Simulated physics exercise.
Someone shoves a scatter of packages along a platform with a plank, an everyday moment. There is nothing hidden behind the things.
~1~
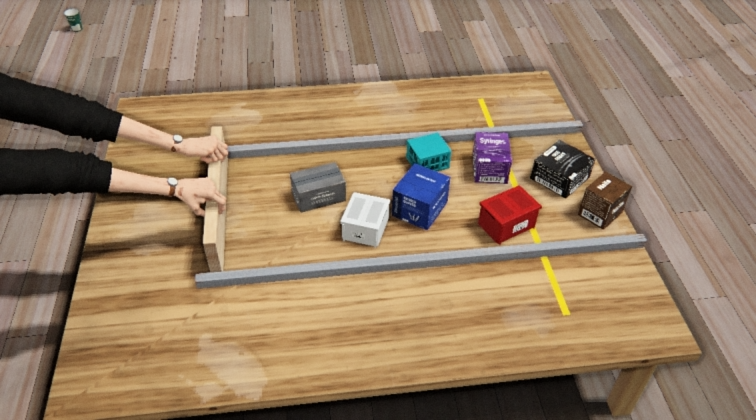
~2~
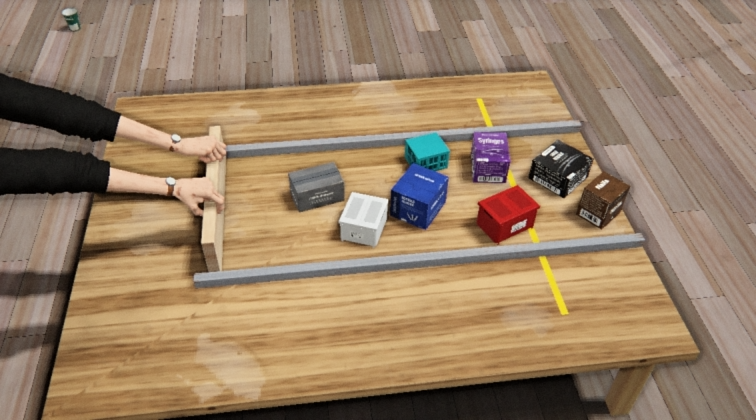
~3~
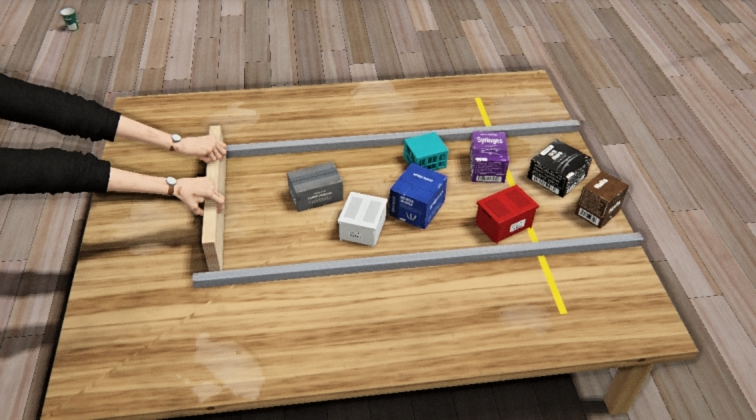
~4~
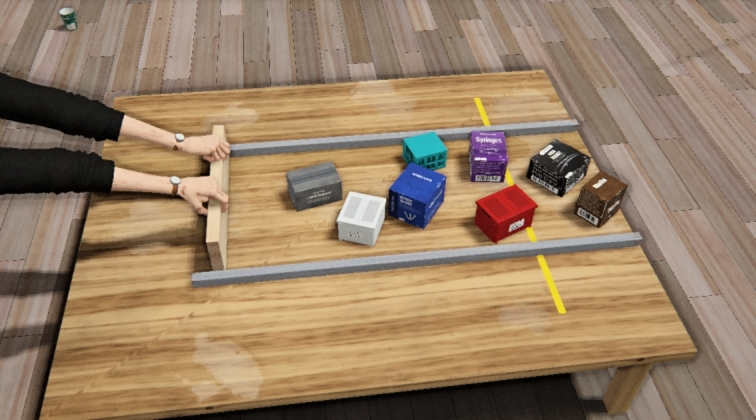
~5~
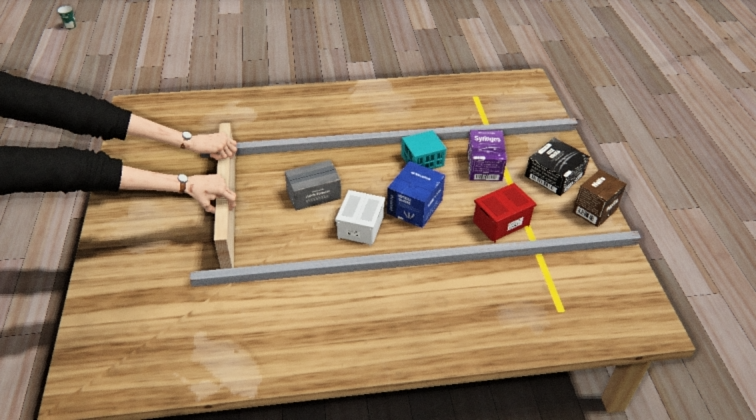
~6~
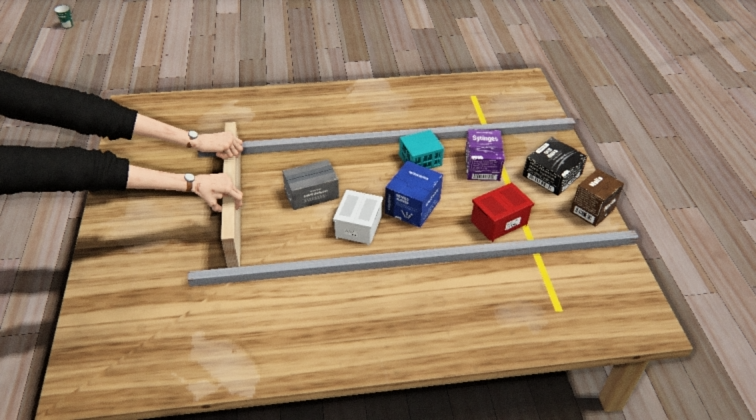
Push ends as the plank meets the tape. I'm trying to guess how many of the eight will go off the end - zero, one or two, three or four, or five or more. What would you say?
I would say one or two.
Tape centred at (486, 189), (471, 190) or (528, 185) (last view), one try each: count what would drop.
Ground tally per try: 0 / 0 / 2.
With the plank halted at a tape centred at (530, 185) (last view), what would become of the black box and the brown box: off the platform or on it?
The black box comes down, the brown box tumbles off.
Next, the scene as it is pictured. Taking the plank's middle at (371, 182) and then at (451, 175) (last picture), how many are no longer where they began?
I get 3 at the one place and 6 at the other.
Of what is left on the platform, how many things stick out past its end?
1 in all.
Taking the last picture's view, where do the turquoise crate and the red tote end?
The turquoise crate ends at (514, 146) and the red tote at (591, 217).
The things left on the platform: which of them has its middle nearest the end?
Answer: The black box.
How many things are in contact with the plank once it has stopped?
3 in contact.
A little later, none off yet; brown box at rest near (597, 198); black box at rest near (555, 166); purple box at rest near (484, 155).
Next, none off yet; brown box at rest near (597, 198); black box at rest near (556, 166); purple box shifted about its own width near (510, 147).
When it is over, the number that fall off is one or two; down, brown box.
